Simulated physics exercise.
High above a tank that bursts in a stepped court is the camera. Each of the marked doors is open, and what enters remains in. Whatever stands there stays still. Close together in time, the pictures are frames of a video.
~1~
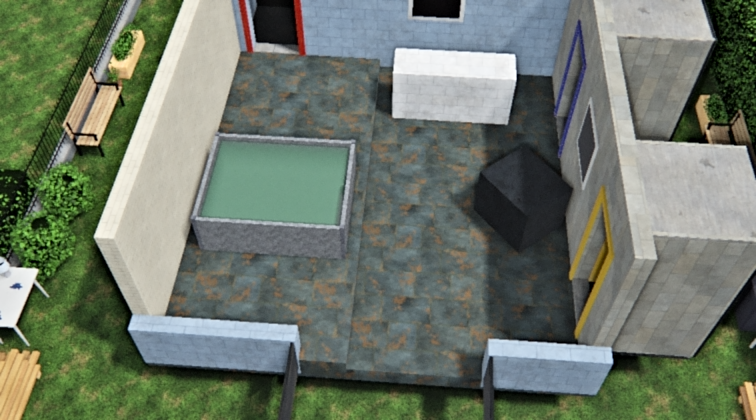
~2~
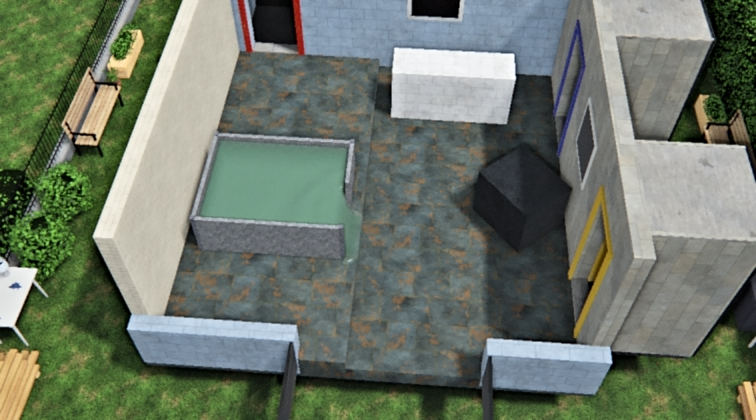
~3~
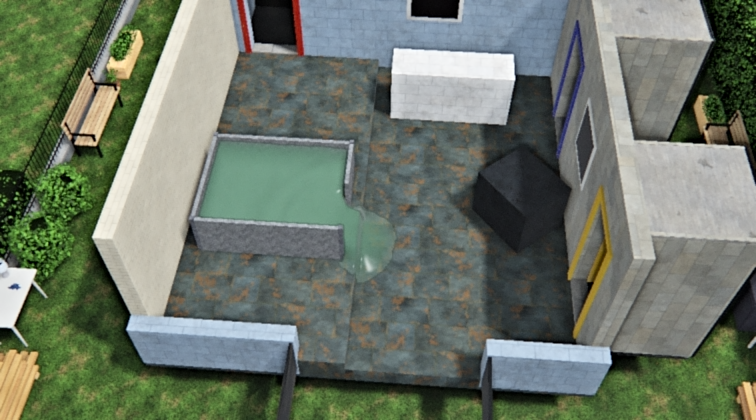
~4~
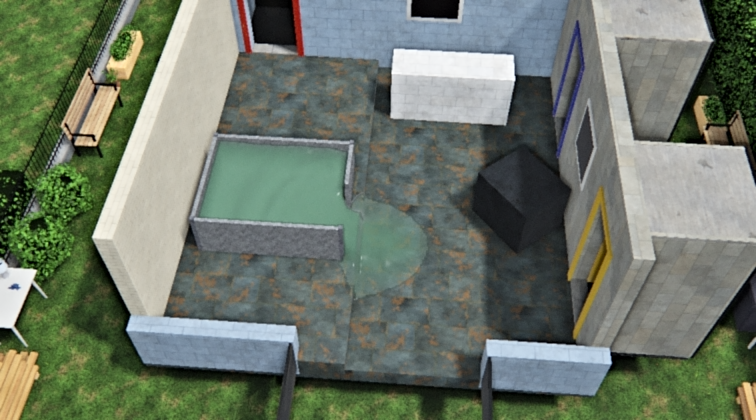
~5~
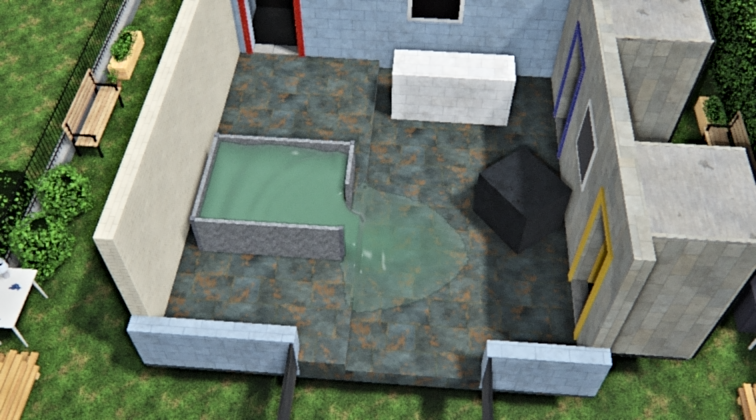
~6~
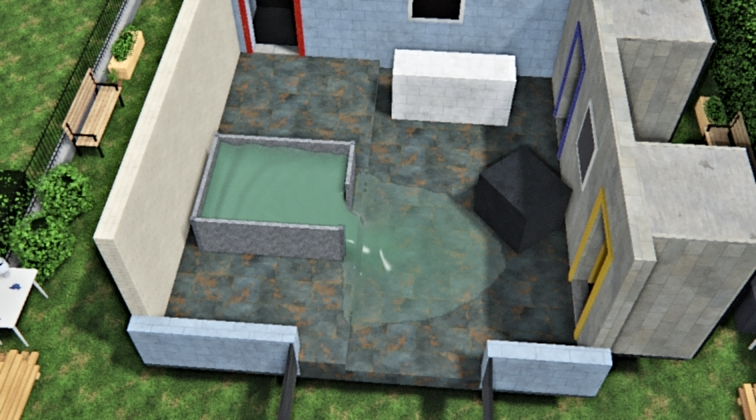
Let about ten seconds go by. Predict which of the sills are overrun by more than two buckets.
The blue door breaks the limit; the red door respects the limit; the yellow door breaks the limit.
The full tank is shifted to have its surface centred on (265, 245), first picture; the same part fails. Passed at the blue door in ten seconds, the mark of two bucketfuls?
One by one: The blue one lets less in.
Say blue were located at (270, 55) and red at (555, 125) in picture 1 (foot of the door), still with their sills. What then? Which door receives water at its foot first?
My pick is the yellow door.
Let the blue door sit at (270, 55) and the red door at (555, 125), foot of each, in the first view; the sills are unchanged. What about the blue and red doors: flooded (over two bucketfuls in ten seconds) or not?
Result: Blue stays beneath the limit, and red goes beyond the limit.
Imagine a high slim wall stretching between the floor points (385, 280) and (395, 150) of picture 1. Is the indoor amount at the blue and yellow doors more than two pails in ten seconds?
My reading: Blue door overshoots; yellow door falls short.
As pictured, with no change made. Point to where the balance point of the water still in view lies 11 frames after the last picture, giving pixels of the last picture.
Centre of mass: Roughly (354, 230).
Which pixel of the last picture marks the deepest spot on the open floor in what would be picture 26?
Somewhere close to (570, 338).
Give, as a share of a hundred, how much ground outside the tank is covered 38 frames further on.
I'd estimate some 50 per cent.
A moment on, water covers 30 % of the floor; the blue door not reached, the red door not reached, the yellow door under two buckets in.
Next, water covers 35 % of the floor; the blue door wet at the sill, nothing in, the red door not reached, the yellow door far over two buckets in.
Then, water covers 40 % of the floor; the blue door under two buckets in, the red door not reached, the yellow door far over two buckets in.
Later, water covers 50 % of the floor; the blue door over two buckets in, the red door not reached, the yellow door far over two buckets in.
In the end, water covers 55 % of the floor; the blue door over two buckets in, the red door not reached, the yellow door far over two buckets in.
